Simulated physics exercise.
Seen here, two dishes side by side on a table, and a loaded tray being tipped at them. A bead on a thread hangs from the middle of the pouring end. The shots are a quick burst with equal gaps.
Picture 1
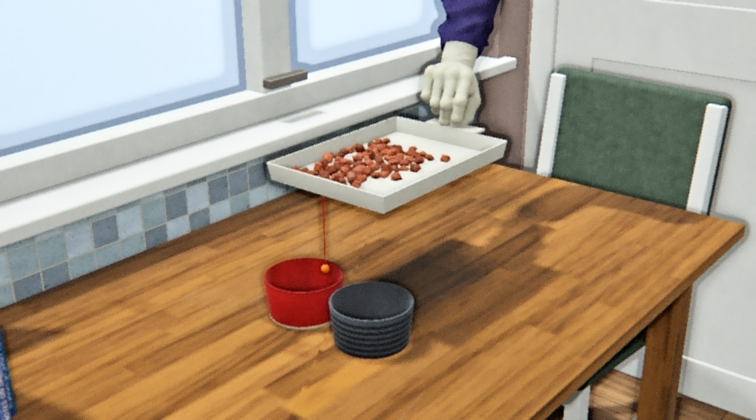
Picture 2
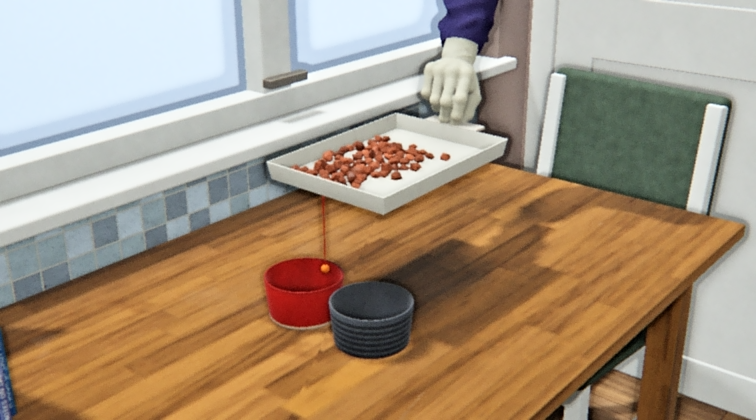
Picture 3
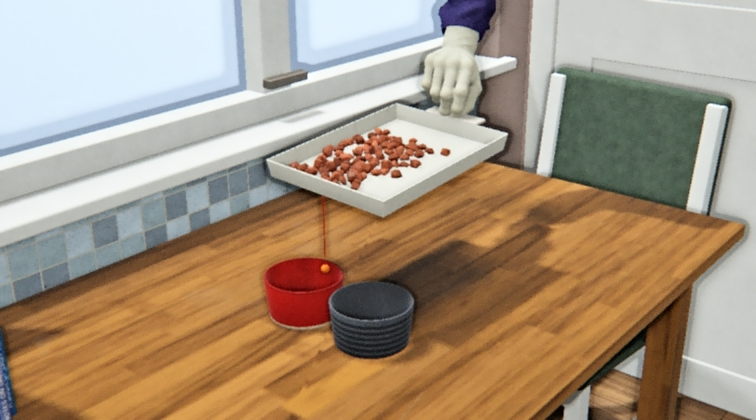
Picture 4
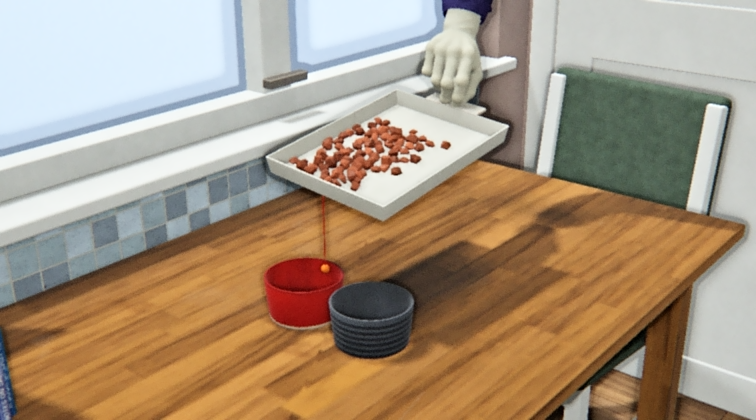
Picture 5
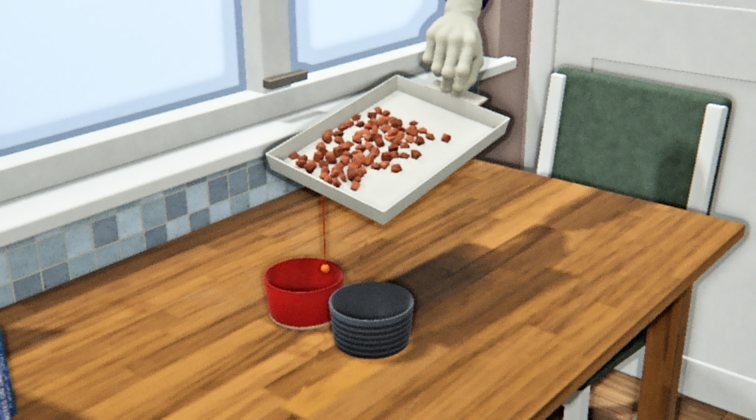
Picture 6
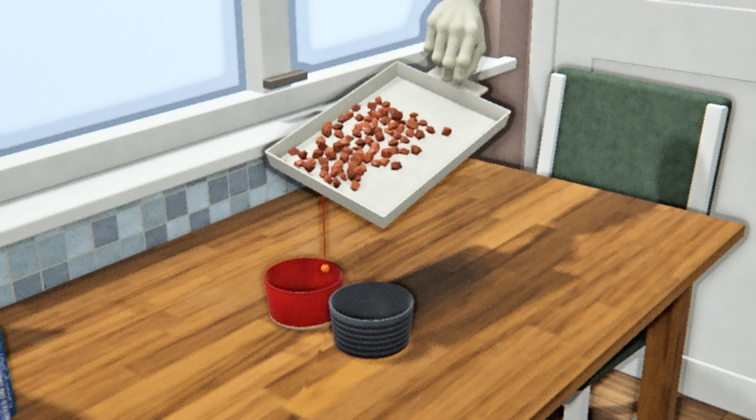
A pale tray loaded with reddish-brown chunks, gripped at its far end by a light-gloved hand in a purple sleeve, hangs above a wooden table by a window, seen from above at an angle. Below sit a red dish on the left and a dark grey ribbed one on the right, near an orange bead on a thread. The hand gradually tilts the tray, its near right corner dipping slightly, while the view stays still.
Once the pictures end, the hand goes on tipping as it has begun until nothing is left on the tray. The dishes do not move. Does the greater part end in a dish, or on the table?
The two hold over half of the load.
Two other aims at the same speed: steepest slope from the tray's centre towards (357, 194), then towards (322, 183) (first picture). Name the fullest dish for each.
At the first place the right-hand dish, at the second the left-hand dish.
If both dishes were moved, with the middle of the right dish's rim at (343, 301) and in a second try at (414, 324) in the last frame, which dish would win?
At the first place the right one, at the second the left dish.
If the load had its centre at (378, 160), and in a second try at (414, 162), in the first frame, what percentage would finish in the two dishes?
Roughly 90 per cent, and 90 per cent.
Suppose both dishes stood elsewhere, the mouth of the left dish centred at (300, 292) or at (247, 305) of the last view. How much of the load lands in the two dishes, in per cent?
In turn 30 and 0 in a hundred.
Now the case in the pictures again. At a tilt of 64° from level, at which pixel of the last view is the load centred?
Roughly at (373, 197).
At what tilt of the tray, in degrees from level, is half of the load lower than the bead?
At about 105°.
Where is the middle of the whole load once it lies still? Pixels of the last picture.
Around (375, 327).
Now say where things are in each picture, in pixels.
The first frame shows corners of the pouring end near (271, 162) and (383, 195), level; middle of the load near (361, 165), bits of crushed brick; left dish near (277, 305); right dish near (344, 333); bead on its thread near (325, 269).
The second frame shows corners of the pouring end near (271, 162) and (383, 196), level; middle of the load near (361, 164).
The third frame shows corners of the pouring end near (271, 160) and (383, 199), tipped barely, lowest at the right corner; middle of the load near (361, 160).
The fourth frame shows corners of the pouring end near (271, 157) and (383, 204), tipped a little, lowest at the right corner; middle of the load near (361, 154).
The fifth frame shows corners of the pouring end near (270, 154) and (383, 209), tipped clearly, lowest at the right corner; middle of the load near (360, 149).
The sixth frame shows corners of the pouring end near (270, 151) and (383, 214), tipped clearly, lowest at the right corner; middle of the load near (360, 143); left dish near (277, 305); right dish near (344, 333).
Shortly afterwards, tray tipped steeply; all but a few on the tray; only a few in the air.
Next, tray tipped past a quarter turn; near a third on the tray; near half in the right dish; a little outside both; a little in the air.
Some moments later, tray tipped past a quarter turn; all but a few in the right dish; a little outside both.
In the end, tray tipped past a quarter turn; all but a few in the right dish; none at all in the left dish; a little outside both.
